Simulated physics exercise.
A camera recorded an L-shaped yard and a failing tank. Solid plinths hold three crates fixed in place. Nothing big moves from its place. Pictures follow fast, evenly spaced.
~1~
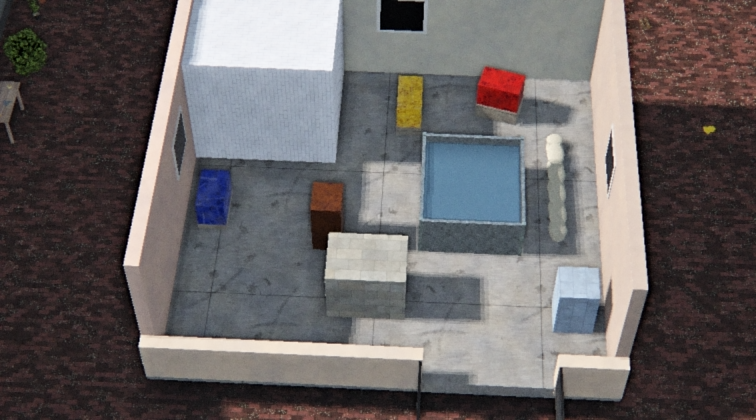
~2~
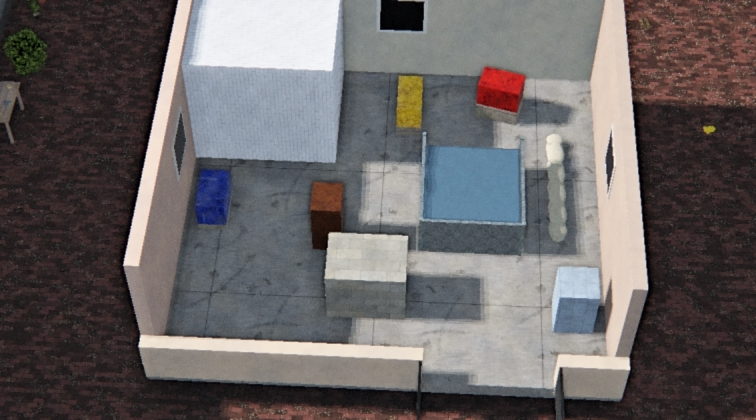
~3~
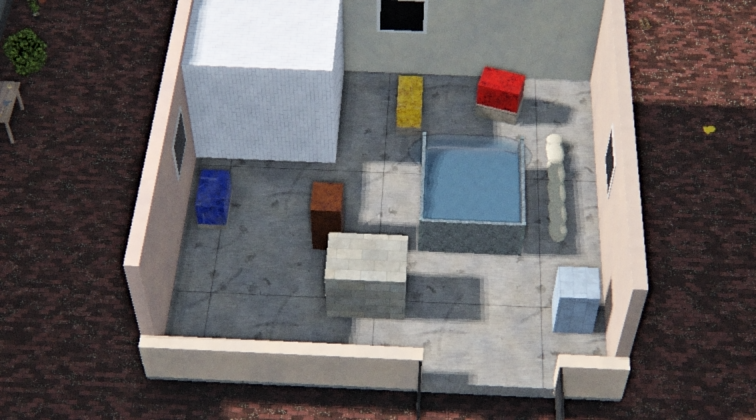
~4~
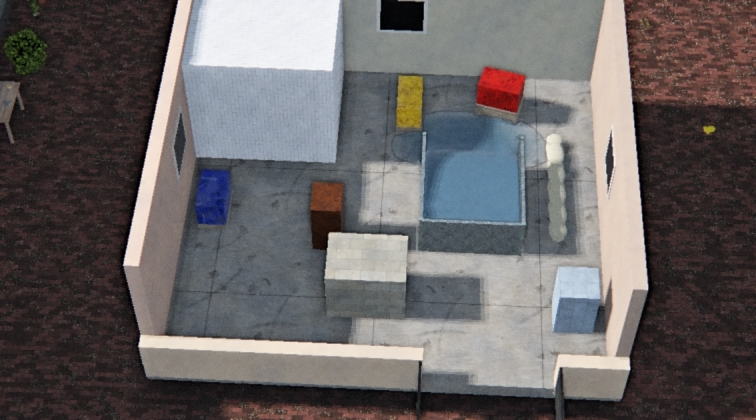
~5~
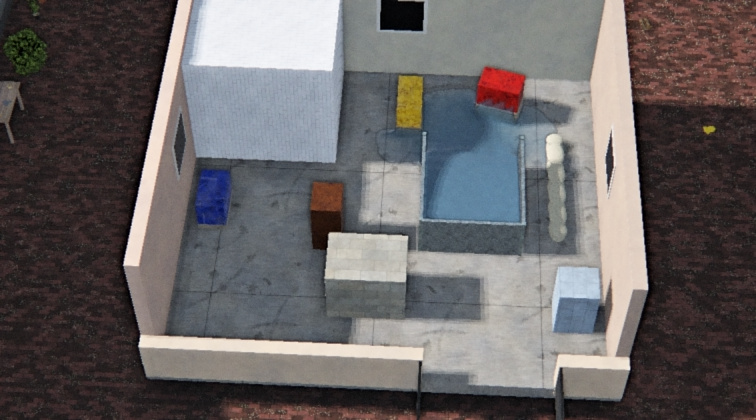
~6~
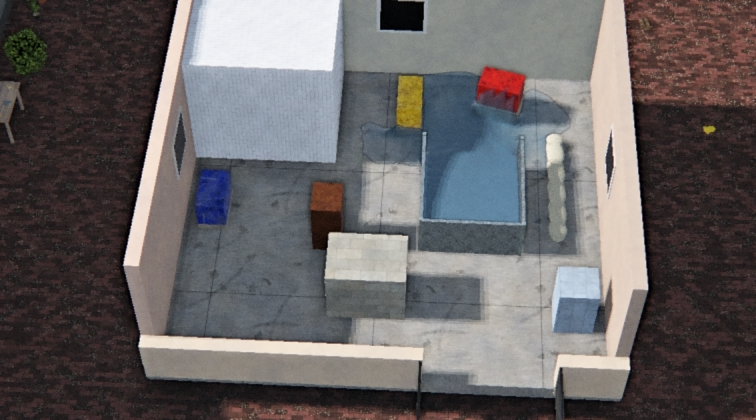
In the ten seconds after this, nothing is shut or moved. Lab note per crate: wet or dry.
One by one: As for the yellow crate it's moistened by the water. As for the blue crate it's untouched by the water. As for the red crate it's moistened by the water.
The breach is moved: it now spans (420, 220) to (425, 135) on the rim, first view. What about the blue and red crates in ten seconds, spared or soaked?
As I see it, blue crate is doused and red crate stays clear.
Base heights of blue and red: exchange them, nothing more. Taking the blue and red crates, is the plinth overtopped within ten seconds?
The blue crate stays clear, and the red crate gets flooded.
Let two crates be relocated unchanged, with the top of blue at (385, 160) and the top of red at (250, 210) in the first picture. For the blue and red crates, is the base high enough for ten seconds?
In short: Blue is topped, red stays dry.
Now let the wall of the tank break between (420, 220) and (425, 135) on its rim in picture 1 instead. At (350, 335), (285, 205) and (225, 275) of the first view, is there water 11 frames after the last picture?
In the order given, the spots are not soaked, swamped and swamped.
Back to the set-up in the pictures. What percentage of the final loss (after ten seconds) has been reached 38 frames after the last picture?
My estimate is roughly 15 percent.
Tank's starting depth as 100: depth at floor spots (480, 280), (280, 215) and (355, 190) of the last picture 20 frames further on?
About 0 per cent, then 2 per cent, then 10 per cent.
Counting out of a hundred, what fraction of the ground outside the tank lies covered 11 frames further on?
About 30 %.
A moment on, water covers 25 % of the floor; the yellow crate water round its plinth, the blue crate not reached, the red crate water round its plinth.
Next, water covers 30 % of the floor; the yellow crate water round its plinth, the blue crate not reached, the red crate water round its plinth.
Then, water covers 45 % of the floor; the yellow crate water round its plinth, the blue crate not reached, the red crate water round its plinth.
Later, water covers 80 % of the floor; the yellow crate water round its plinth, the blue crate water round its plinth, the red crate water round its plinth.
In the end, water covers 95 % of the floor; the yellow crate was topped, the blue crate stayed above the water, the red crate was topped.
